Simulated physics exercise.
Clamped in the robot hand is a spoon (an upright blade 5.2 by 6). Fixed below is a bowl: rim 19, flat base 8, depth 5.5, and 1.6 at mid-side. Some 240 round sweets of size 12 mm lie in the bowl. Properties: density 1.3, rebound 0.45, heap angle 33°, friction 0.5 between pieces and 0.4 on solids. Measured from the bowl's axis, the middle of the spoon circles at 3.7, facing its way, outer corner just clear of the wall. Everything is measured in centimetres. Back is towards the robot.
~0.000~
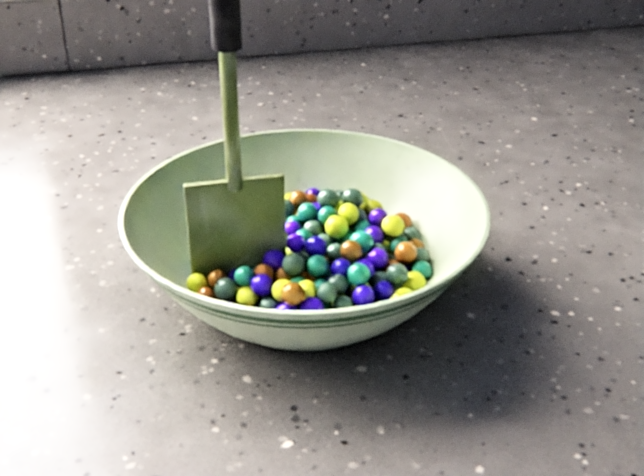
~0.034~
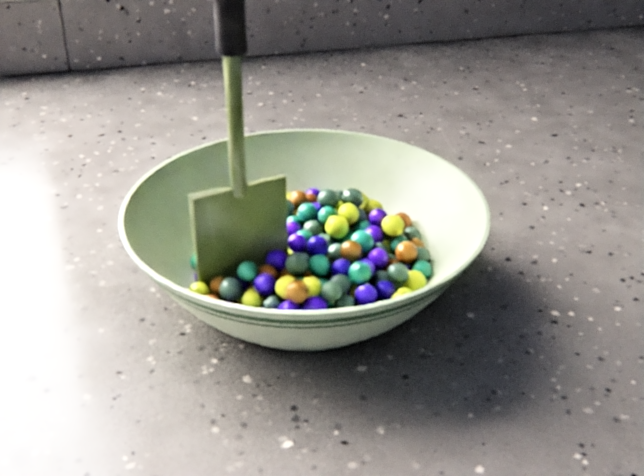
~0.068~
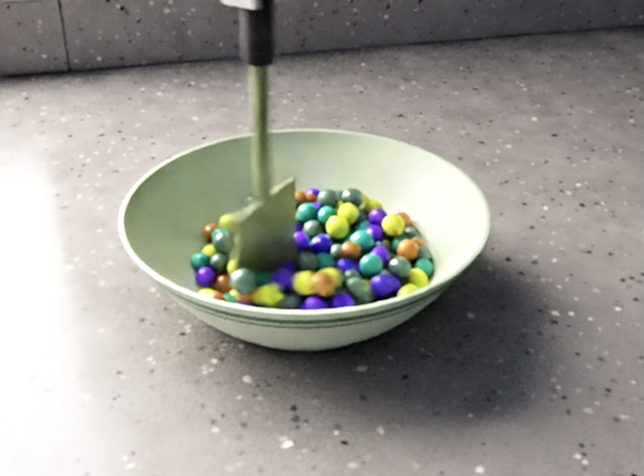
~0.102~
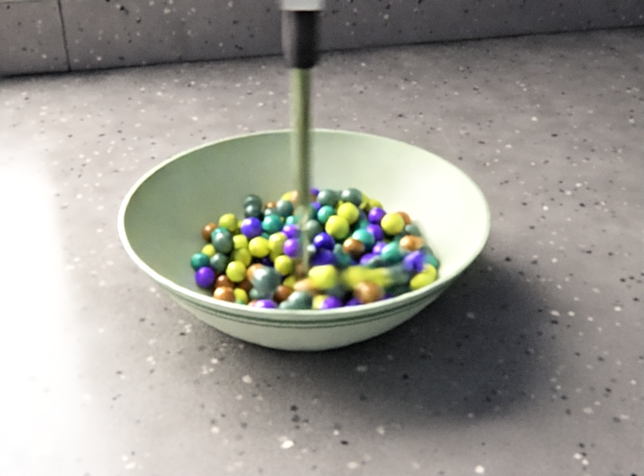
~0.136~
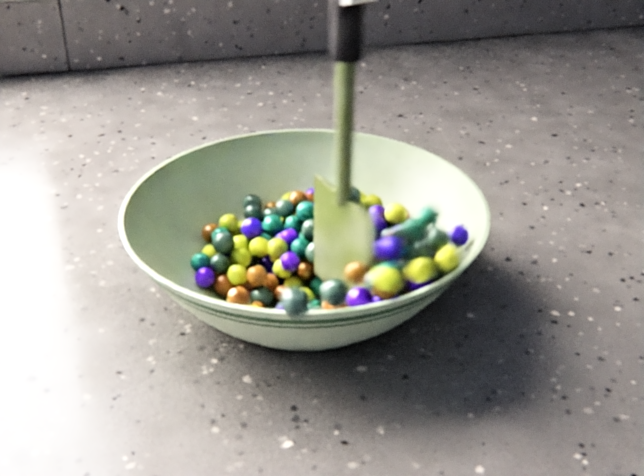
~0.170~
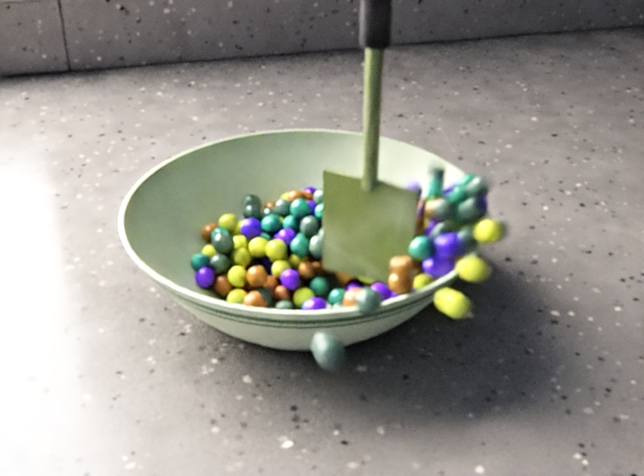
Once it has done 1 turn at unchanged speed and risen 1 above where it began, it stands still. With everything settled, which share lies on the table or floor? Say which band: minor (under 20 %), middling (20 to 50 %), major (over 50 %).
Band: Middling.
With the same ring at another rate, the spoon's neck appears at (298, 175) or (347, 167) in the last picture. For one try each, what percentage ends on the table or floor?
About 5 % for one try and about 20 % for the other, in order.
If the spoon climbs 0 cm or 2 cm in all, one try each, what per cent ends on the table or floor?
Trial one: Roughly 35 %; trial two: Roughly 25 %.
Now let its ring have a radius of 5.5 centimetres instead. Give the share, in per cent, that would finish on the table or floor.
That would make it around 0 percent.
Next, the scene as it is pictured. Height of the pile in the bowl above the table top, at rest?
Height: Roughly 5.5 cm.
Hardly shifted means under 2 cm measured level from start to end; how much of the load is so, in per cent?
Roughly 10 per cent.
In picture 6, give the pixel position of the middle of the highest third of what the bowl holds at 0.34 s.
Around (210, 186).
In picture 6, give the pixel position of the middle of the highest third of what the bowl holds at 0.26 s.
(358, 167), roughly.
After 0.26 s, 221° round, highest piece 10 above the table; 211 in the bowl, 6 on the table or floor, 22 in flight or on the tool.
After 0.34 s, 301° round, highest piece 10 above the table; 187 in the bowl, 25 on the table or floor, 27 in flight or on the tool.
After 0.58 s, 0° round, highest piece 6 above the table; 166 in the bowl, 73 on the table or floor.
After 1.28 s, 0° round, highest piece 6 above the table; 166 in the bowl, 73 on the table or floor.
At rest, 166 in the bowl, 73 on the table or floor. That is 31 % on the table or floor.
